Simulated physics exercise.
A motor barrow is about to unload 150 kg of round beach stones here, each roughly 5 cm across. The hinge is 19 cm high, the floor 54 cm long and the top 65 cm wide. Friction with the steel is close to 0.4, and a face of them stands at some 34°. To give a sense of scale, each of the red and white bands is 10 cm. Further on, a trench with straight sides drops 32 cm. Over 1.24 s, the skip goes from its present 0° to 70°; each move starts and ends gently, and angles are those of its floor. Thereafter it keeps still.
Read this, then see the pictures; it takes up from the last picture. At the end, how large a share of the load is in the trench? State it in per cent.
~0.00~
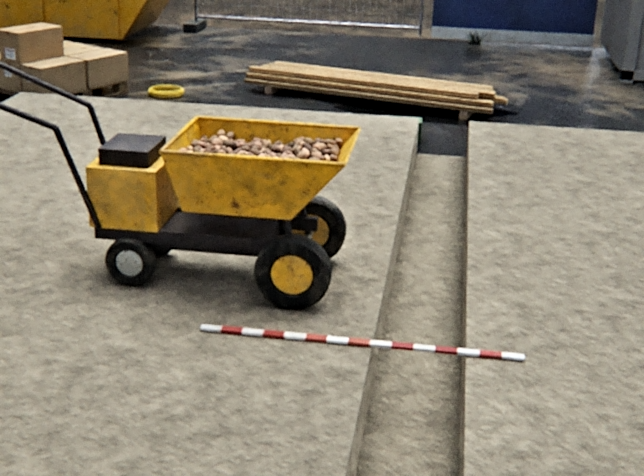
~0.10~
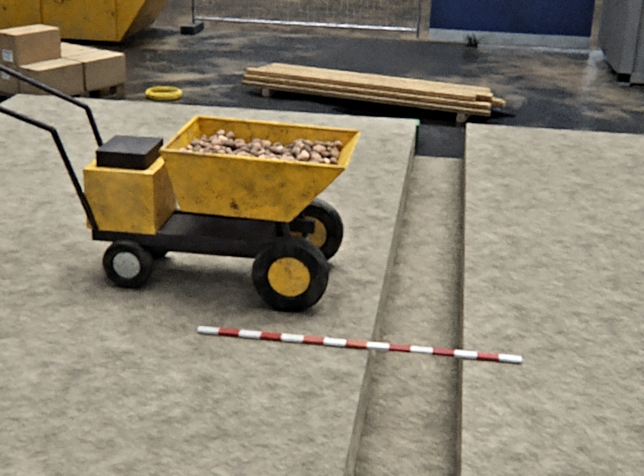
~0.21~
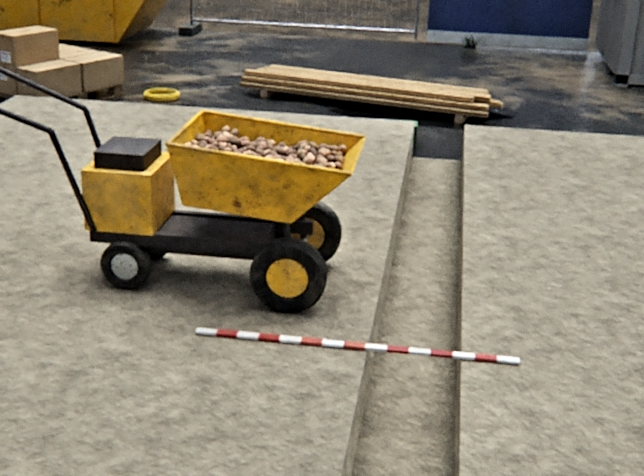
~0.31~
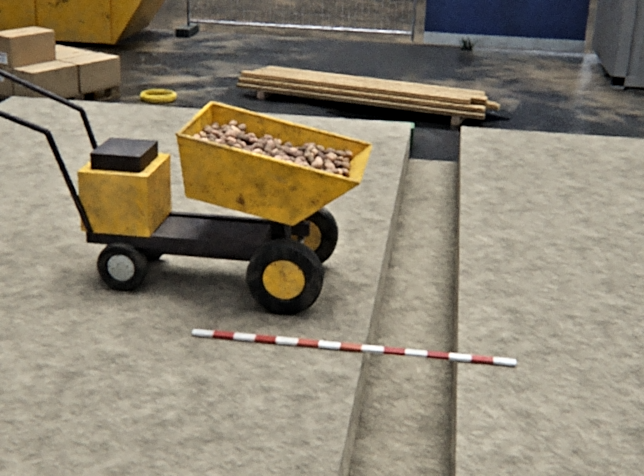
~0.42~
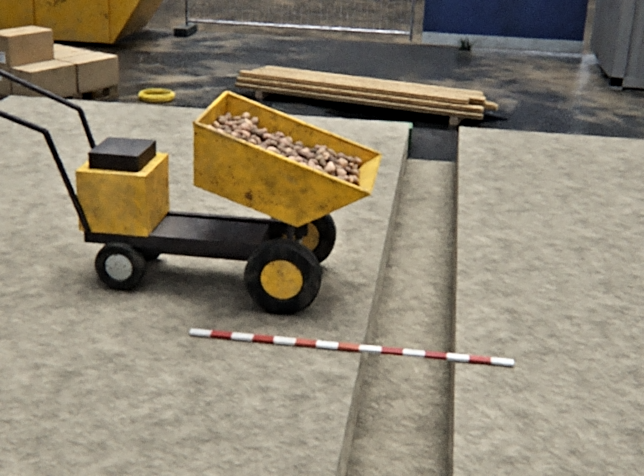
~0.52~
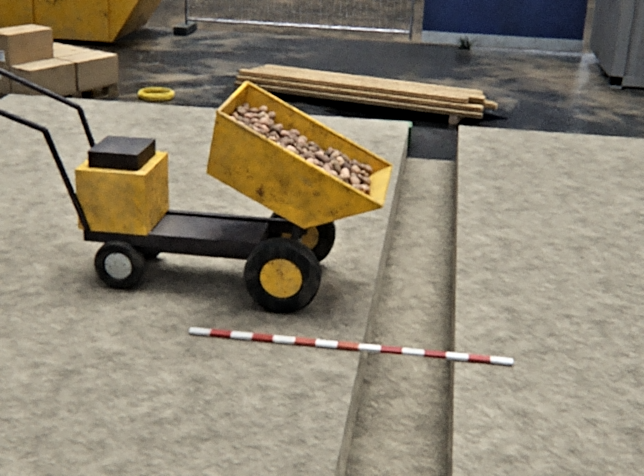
A share of about 66 per cent.
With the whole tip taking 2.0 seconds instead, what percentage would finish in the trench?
75 %.
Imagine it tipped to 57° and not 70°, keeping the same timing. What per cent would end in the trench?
In that case some 55 per cent.
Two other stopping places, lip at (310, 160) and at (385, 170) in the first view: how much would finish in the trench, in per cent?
About 100 and 25 per cent.
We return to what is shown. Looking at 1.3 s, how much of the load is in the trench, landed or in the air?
By that moment, roughly 30 per cent of the load.
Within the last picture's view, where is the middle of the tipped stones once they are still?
Roughly (438, 339), I'd say.
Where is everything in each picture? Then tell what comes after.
In the first picture, the skip is at 0°, its lip at (345, 165); the top of the load is at (285, 145).
In the second picture, the skip is at 1°, its lip at (345, 168); the top of the load is at (275, 147); the stones move at 0.2 m/s on average.
In the third picture, the skip is at 5°, its lip at (351, 174); the top of the load is at (227, 142); the stones move at 0.4 m/s on average.
In the fourth picture, the skip is at 11°, its lip at (359, 183); the top of the load is at (223, 133); the stones move at 0.6 m/s on average.
In the fifth picture, lip at (370, 194), floor tilted 18°, highest stones at (231, 123); the stones move at 0.7 m/s on average.
In the sixth picture, lip at (382, 207), floor tilted 27°, highest stones at (247, 115); the stones move at 0.8 m/s on average.
After 0.9 s the floor is at 59°; 100 % in the skip; the foremost stones are at (421, 250).
After 1.3 s the floor is at 70°; 49 % in the skip, 32 % in the trench, 19 % past the trench; the foremost stones are at (526, 311).
After 1.7 s the floor is at 70°; 17 % in the skip, 50 % in the trench, 33 % past the trench; the foremost stones are at (603, 299).
After 3.6 s the floor is at 70°; 0 % in the skip, 66 % in the trench, 34 % past the trench; the foremost stones are past the picture's edge.
